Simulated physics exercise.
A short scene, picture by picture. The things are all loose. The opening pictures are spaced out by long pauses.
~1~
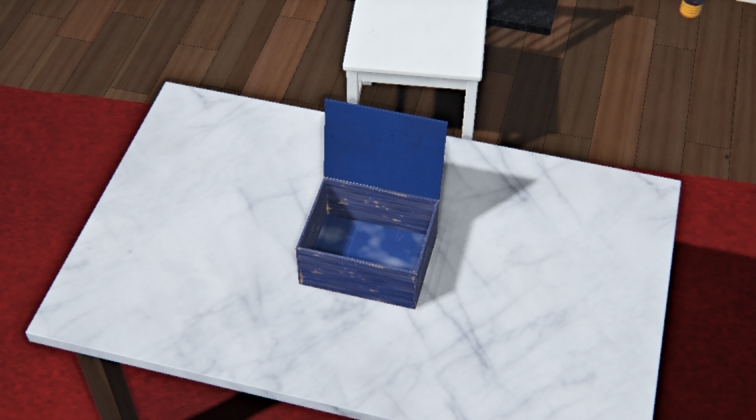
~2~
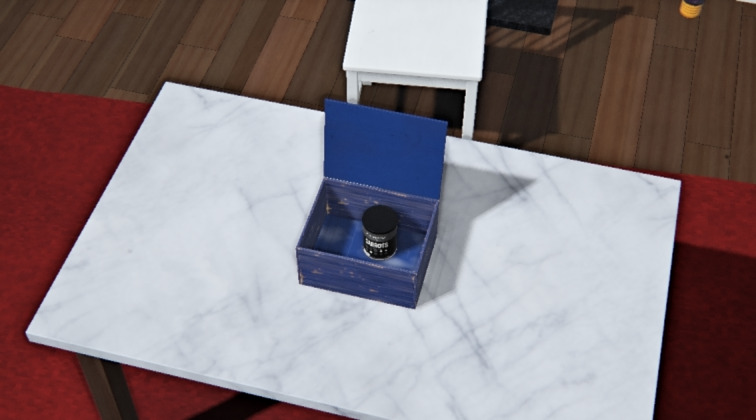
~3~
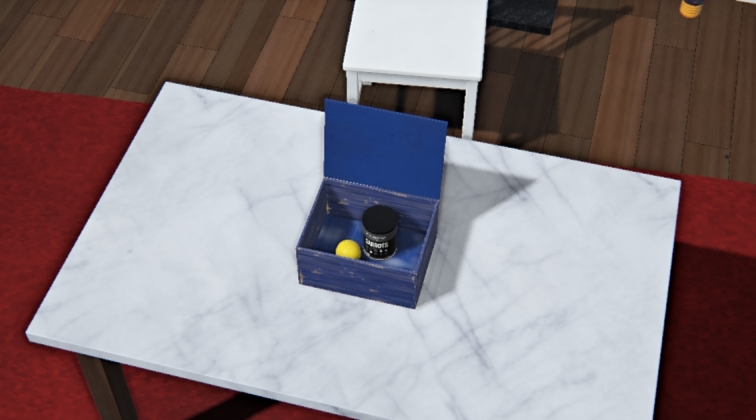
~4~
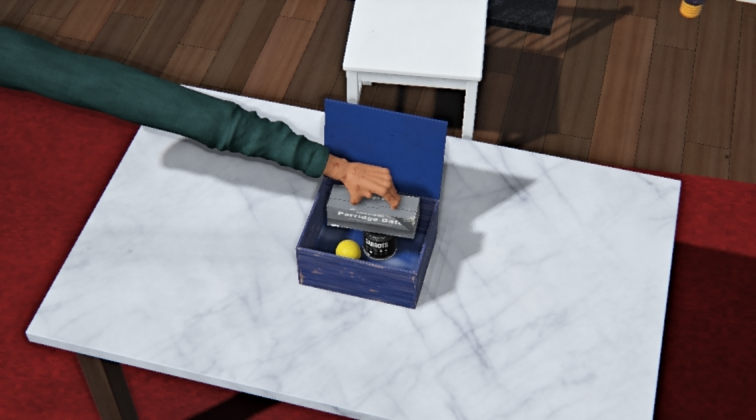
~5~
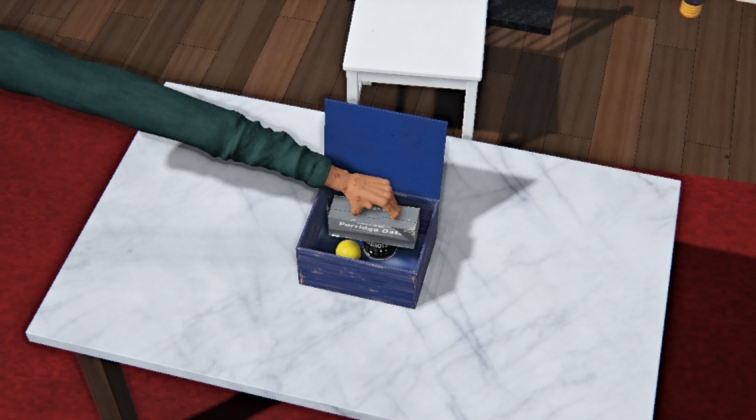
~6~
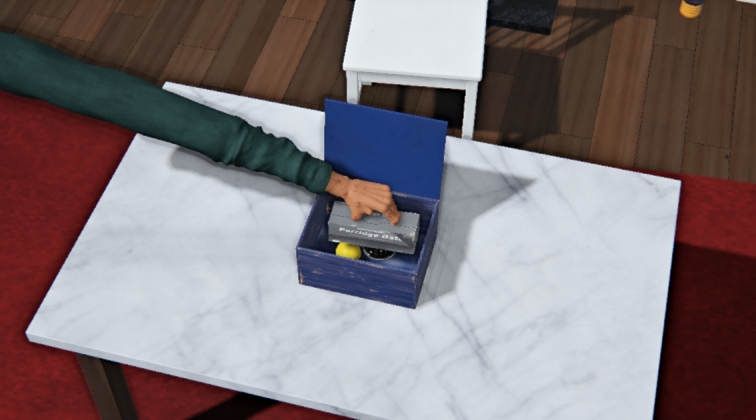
A black-lidded jar appears in an open blue box on a marble table, followed by a yellow ball to its left; then a green-sleeved arm reaches in from the left, lowering a grey carton slightly into the box, still gripping it.
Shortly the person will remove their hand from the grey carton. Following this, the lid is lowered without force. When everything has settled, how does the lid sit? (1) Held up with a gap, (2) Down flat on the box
2.
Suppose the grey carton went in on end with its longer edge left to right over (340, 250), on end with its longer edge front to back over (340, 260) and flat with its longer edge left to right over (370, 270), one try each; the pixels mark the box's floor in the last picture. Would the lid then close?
The lid is kept raised the first time, is kept raised the second time and lowers completely the third time.
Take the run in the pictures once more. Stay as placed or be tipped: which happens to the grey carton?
Simply put, the grey carton gets tilted.
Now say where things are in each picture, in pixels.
The last thing is not in view yet, in the first frame.
The last thing is not in view yet, in the second frame.
The last thing is not in view yet, in the third frame.
On its way; grey carton (374, 212), in the fourth frame.
On its way; grey carton (374, 222), in the fifth frame.
Put in, still held; grey carton (374, 227), in the sixth frame.
Then, 0.40 s past the last view, grey carton on its side near (363, 260); yellow lemon displaced a little.
Then, 1.20 s past the last view, lid starting down; grey carton upside down near (357, 269); yellow lemon displaced about its own width.
Then, 1.70 s past the last view, lid 53° above the rim; grey carton upside down near (357, 269); yellow lemon displaced about its own width.
Then, 2.20 s past the last view, lid 13° above the rim; grey carton upside down near (357, 269); yellow lemon displaced about its own width.
Finally, lid shut; down or leaning hard in the box, grey carton; moved from the start, yellow lemon; black tin still in place. Final places as the last picture's camera would see them, grey carton near (357, 269).
